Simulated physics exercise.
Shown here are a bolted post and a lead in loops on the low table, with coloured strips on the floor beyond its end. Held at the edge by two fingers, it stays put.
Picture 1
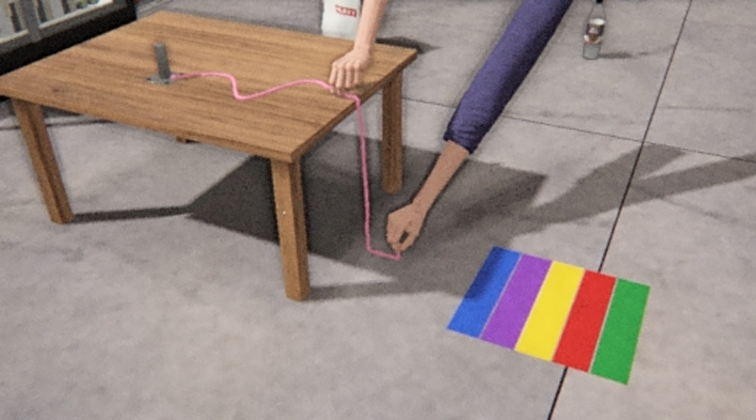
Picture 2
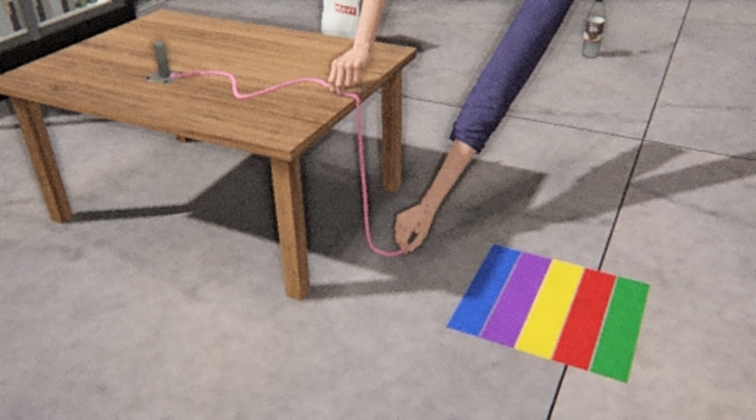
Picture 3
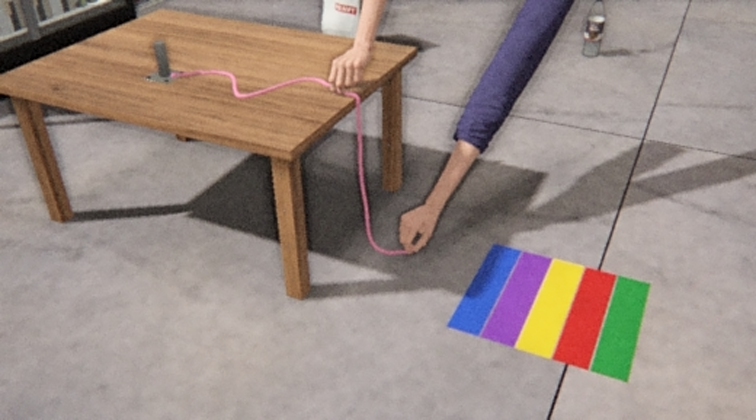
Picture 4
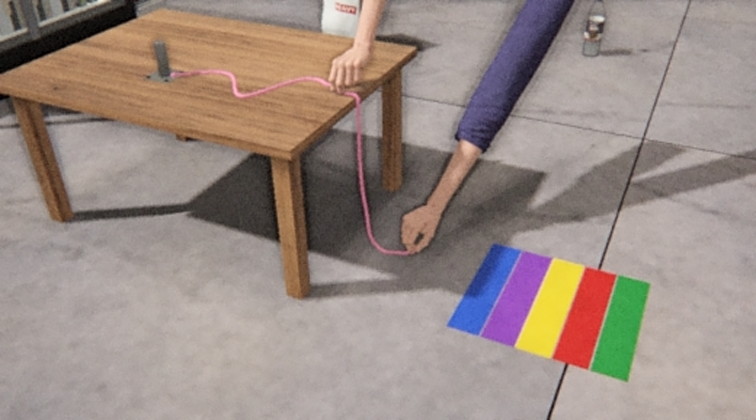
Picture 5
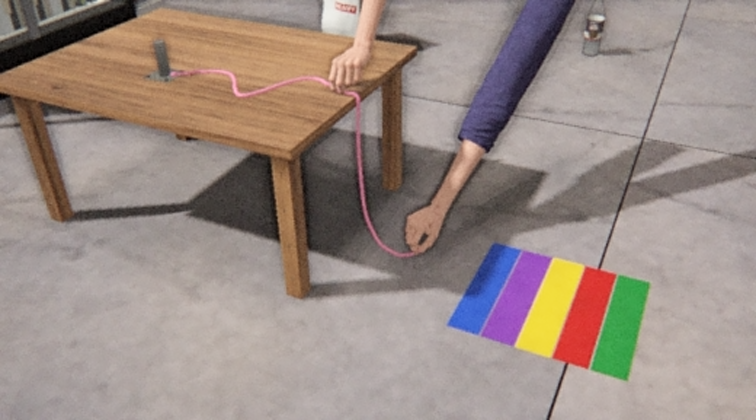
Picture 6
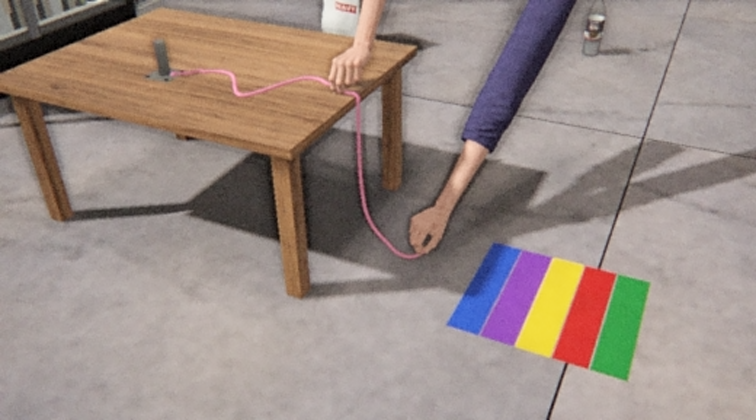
In this clip, one hand holds a pink cord at the edge of a wooden table while another hand slowly draws its lower end slightly right, near blue, purple, yellow, red and green strips on the floor.
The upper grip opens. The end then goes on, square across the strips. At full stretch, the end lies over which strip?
Over the red strip.
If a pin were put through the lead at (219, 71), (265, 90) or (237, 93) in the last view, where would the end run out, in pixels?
They end up at (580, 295), (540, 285) and (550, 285).
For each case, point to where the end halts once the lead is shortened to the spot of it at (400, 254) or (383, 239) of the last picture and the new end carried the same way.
In order, roughly (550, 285) and (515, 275).
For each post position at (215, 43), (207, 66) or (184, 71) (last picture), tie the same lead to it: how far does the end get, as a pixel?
Around (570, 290), (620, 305) and (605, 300).
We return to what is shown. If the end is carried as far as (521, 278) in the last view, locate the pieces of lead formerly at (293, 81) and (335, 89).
The first sits at about (337, 99) and the second at about (362, 147).
Soon after, end near (521, 278); over purple.
Then, end near (564, 290); over yellow.
At full stretch, end near (591, 297); over red. The end stops over the red strip.
